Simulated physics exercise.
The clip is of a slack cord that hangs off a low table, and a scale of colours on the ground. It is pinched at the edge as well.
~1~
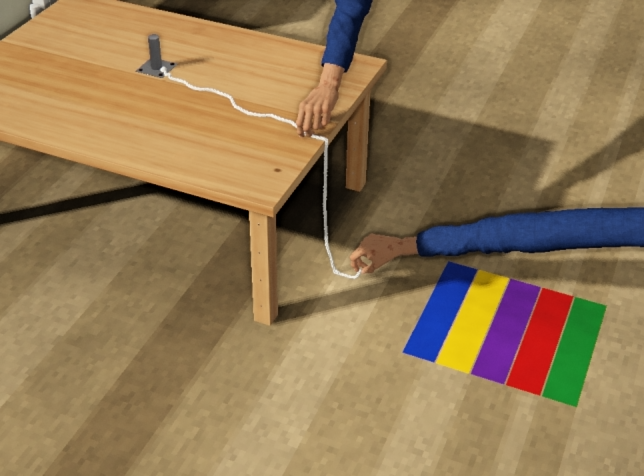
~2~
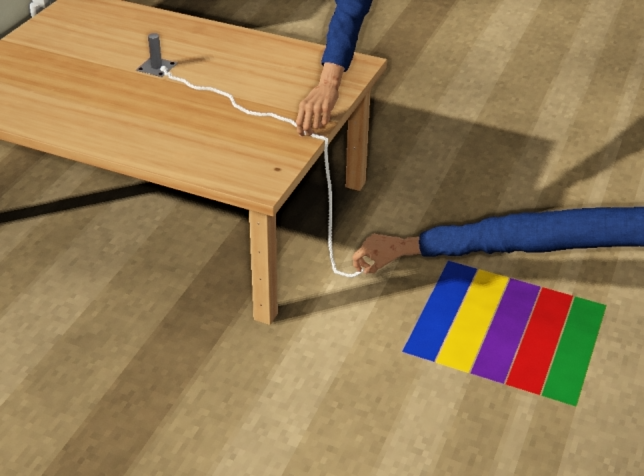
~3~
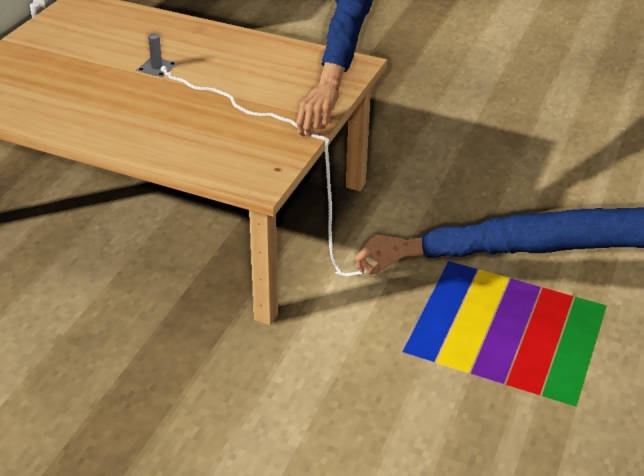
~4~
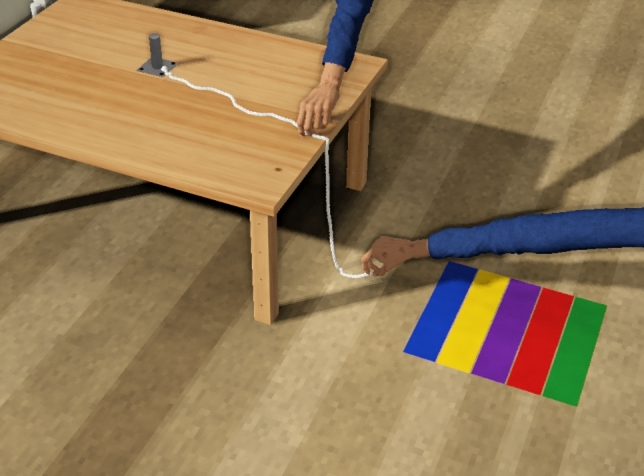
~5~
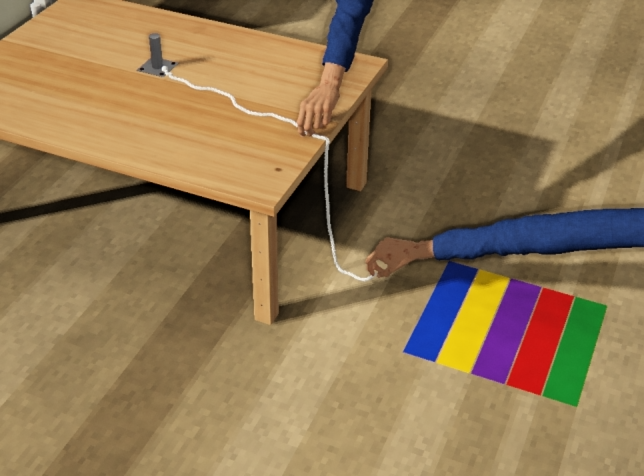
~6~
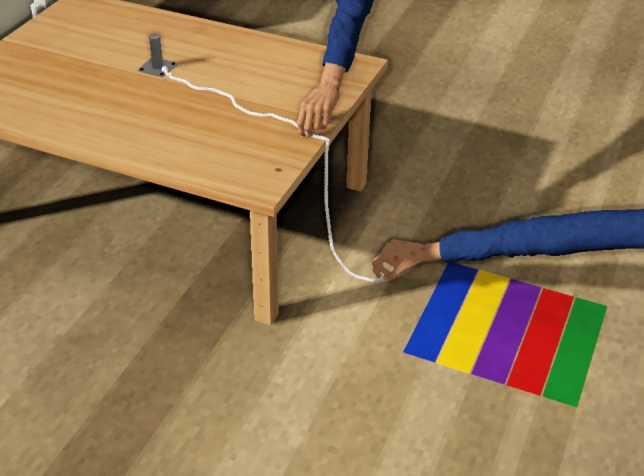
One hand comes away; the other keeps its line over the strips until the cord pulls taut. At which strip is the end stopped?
The yellow one.
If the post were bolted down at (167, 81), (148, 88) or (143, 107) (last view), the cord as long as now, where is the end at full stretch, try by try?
Try by try, around (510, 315), (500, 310) and (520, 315).
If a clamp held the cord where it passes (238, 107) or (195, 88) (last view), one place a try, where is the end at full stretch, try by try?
The places are (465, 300) and (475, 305).
Soon after, end near (417, 286); short of the strips.
After that, end near (457, 298); over blue.
At the stop, end near (481, 305); over yellow. It halts on the yellow strip.
